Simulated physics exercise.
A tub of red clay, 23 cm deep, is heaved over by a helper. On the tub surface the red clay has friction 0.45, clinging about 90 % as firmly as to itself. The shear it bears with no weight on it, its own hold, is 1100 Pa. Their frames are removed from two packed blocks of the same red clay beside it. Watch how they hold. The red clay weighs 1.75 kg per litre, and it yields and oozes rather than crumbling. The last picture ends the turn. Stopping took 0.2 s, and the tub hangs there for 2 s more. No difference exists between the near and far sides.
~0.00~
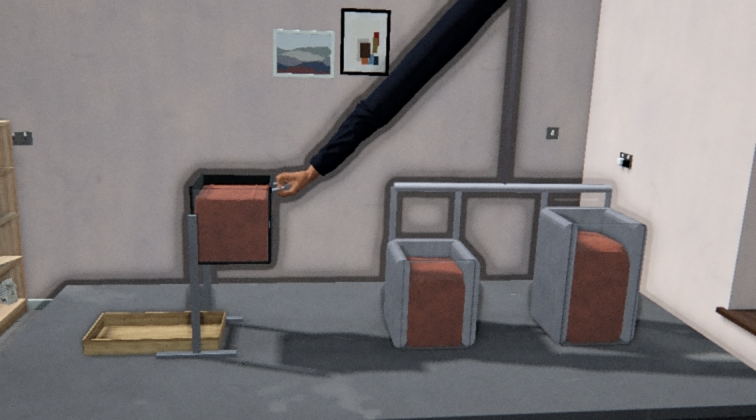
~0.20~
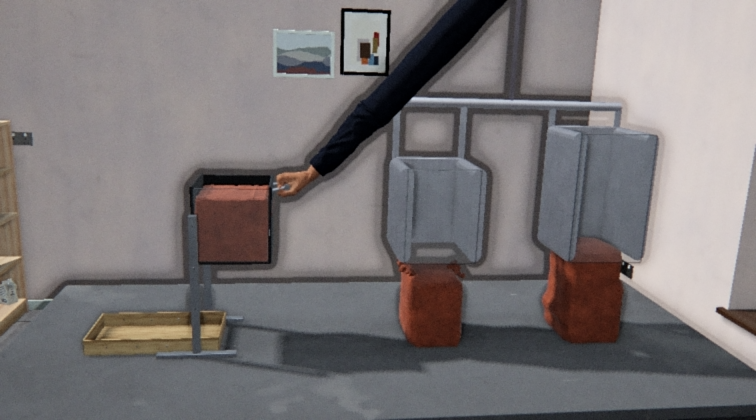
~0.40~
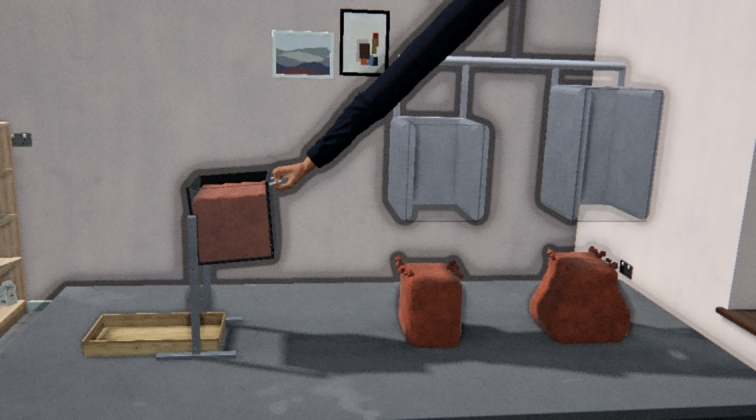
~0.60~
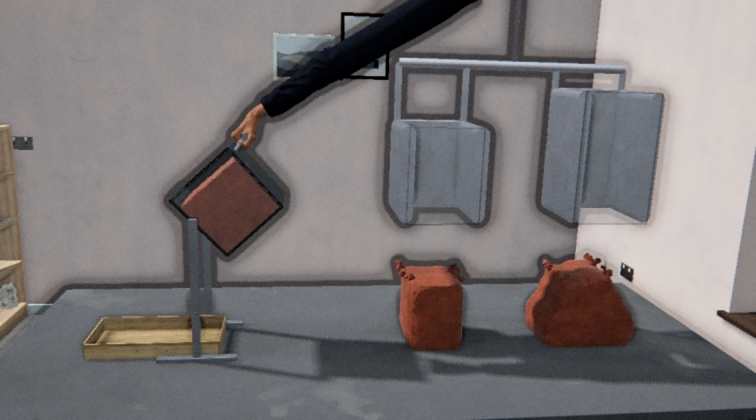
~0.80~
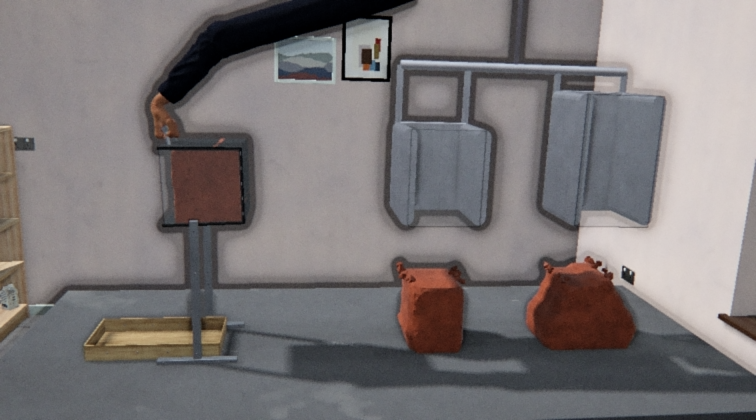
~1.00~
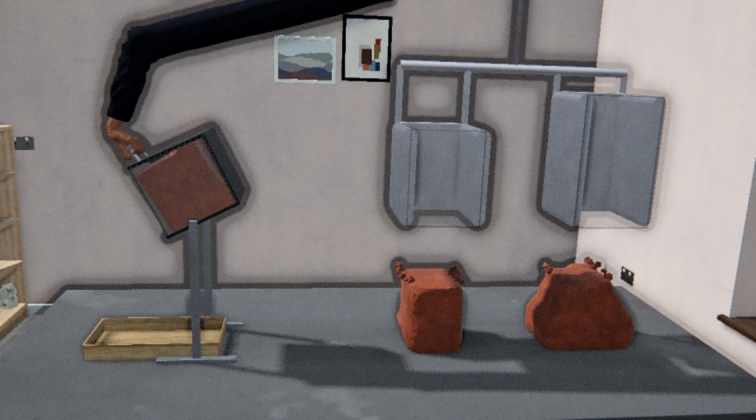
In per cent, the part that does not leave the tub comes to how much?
The part that stays comes to roughly 15 %.
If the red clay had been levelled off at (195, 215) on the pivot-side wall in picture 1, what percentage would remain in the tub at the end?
Roughly 16 per cent would still be in the tub at the end.
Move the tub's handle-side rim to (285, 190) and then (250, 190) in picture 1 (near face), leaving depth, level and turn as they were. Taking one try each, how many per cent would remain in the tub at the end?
First try 16 per cent, second try 100 per cent.
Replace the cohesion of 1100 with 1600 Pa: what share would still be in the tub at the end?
It would be close to 100 percent.
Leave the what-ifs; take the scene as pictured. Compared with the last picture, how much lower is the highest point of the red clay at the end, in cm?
Roughly 13 cm.
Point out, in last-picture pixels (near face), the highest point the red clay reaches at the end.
Close to pixel (225, 189).
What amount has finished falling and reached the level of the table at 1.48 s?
I'd say close to 60 per cent of it.
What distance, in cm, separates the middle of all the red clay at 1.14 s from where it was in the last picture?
Around 6 centimetres.
After 1.14 s, the tub is at 116 degrees and holds 82 %.
After 1.31 s, the tub is at 116 degrees and holds 35 %.
After 1.48 s, the tub is at 116 degrees and holds 15 %.
After 1.65 s, the tub is at 116 degrees and holds 15 %.
After 3.00 s, the tub is at 116 degrees and holds 15 %.
